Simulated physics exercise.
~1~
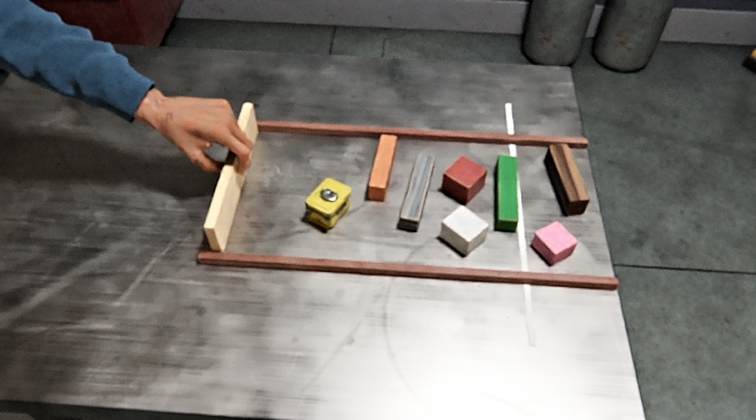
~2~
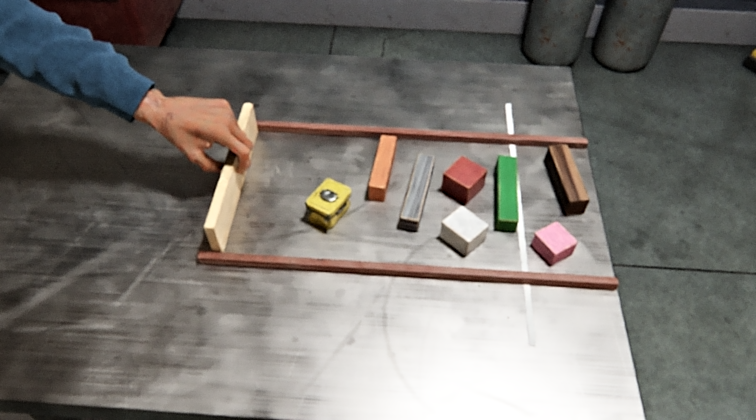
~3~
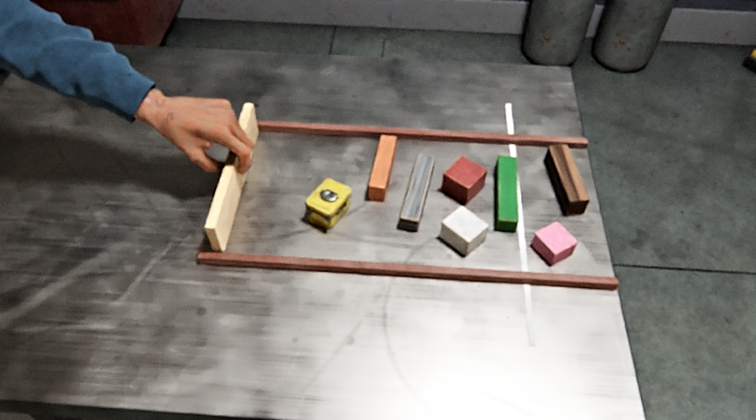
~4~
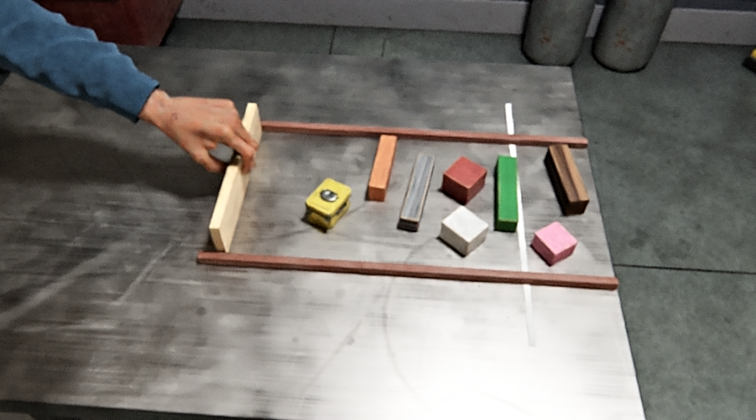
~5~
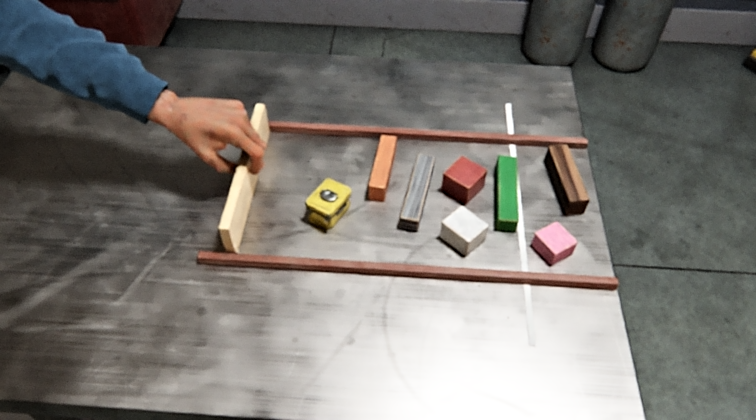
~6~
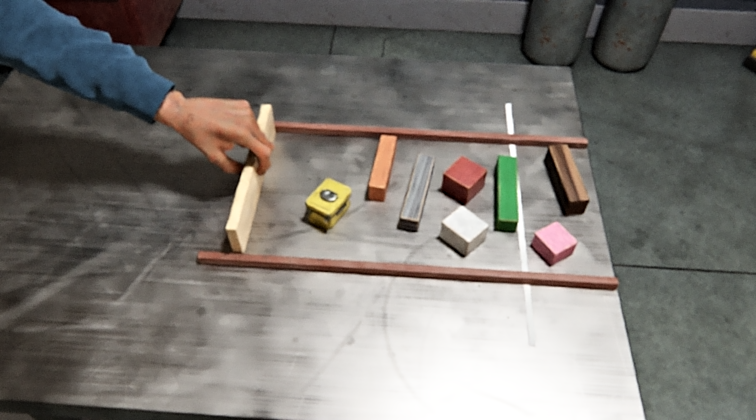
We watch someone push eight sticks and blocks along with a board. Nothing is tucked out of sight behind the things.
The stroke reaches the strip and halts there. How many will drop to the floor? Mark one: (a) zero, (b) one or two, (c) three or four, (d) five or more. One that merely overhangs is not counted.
(b) one or two.
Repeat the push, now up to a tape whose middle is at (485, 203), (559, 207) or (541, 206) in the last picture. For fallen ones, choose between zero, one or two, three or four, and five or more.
Counts for the three tries are zero, three to four and 1 or 2.
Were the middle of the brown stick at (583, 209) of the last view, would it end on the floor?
Here the brown stick departs.
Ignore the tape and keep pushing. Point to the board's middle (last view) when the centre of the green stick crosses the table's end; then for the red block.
Approx. (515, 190) for the first, approx. (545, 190) for the second.
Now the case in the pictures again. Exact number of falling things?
Count of fallen: 2.
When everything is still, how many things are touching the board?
At rest, 3 are in contact.
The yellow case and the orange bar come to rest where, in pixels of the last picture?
About (537, 214), and about (525, 171).
Soon after, none off yet; brown stick at rest near (566, 179); pink block at rest near (554, 243); green stick at rest near (507, 192).
At rest, the number that fall off is one or two; fallen, green stick and brown stick.
